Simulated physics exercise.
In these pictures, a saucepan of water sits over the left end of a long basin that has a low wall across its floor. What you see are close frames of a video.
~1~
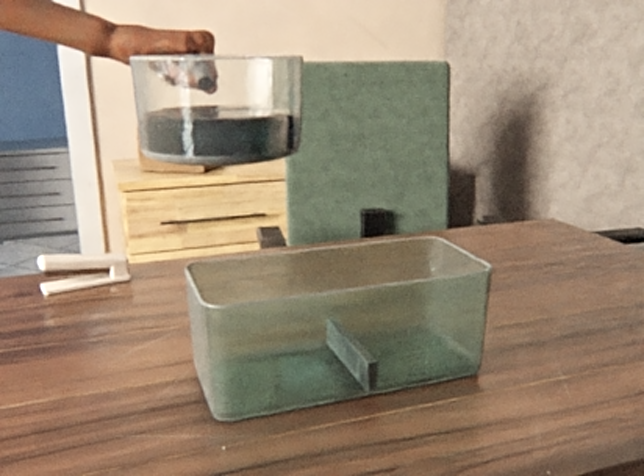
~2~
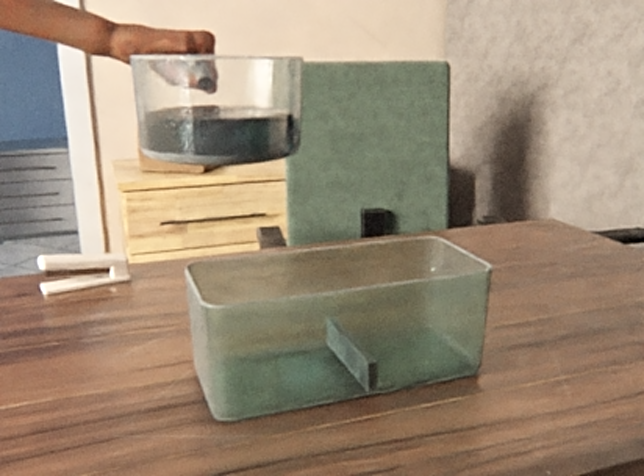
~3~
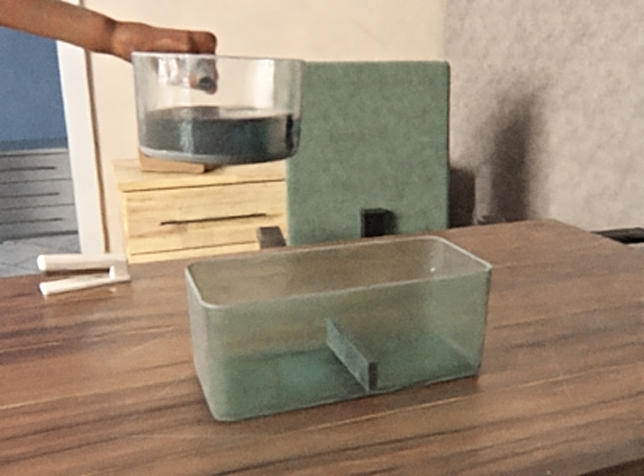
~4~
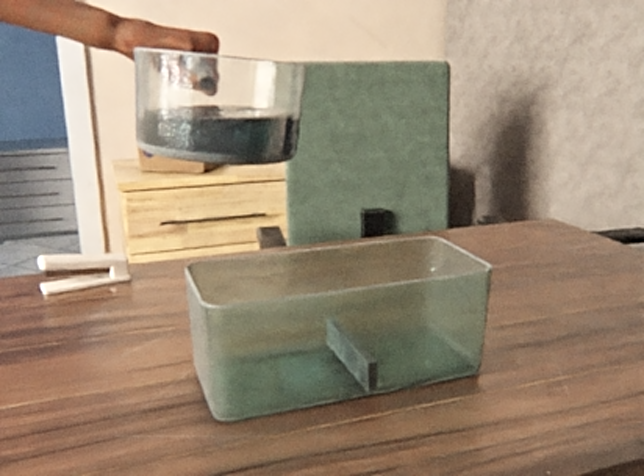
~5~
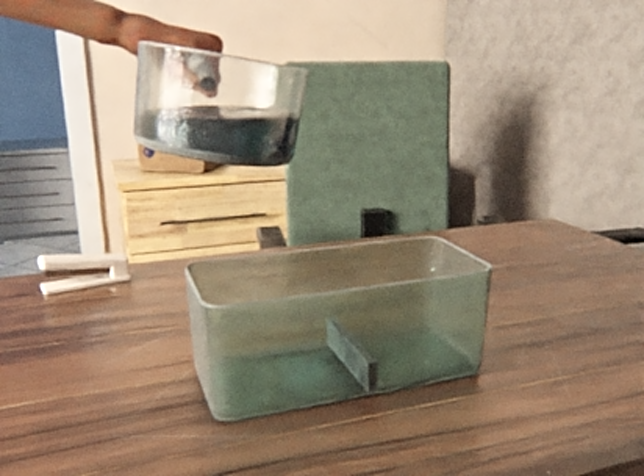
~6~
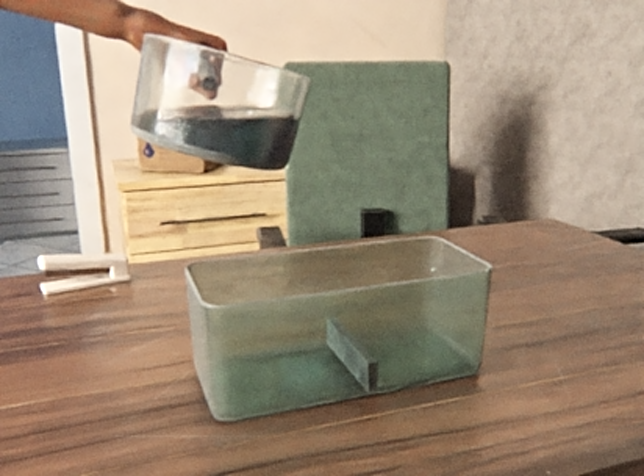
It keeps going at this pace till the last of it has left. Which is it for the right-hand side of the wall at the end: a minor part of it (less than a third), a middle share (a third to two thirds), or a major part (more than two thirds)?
It holds a middle share.
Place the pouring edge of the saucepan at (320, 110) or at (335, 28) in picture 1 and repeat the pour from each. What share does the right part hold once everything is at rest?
It works out to around 70 % and then around 90 %.
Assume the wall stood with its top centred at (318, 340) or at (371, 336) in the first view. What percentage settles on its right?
95 % then 15 %.
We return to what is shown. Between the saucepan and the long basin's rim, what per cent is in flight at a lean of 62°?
Airborne share: Approx. 15 %.
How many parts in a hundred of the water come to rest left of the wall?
45 % or thereabouts.
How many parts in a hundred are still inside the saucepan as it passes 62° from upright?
85 %.
A moment on, the saucepan is tipped part way and 84 per cent is still to pour, 1 is left of the wall and 0 right of it.
Next, the saucepan is tipped on its side and 29 per cent is still to pour, 10 is left of the wall and 40 right of it.
Then the saucepan is tipped on its side and 4 per cent is still to pour, 34 is left of the wall and 56 right of it.
Later the saucepan is tipped on its side and 0 per cent is still to pour, 43 is left of the wall and 56 right of it.
At rest 43 per cent lies left of the wall, 56 right of it and 1 outside.
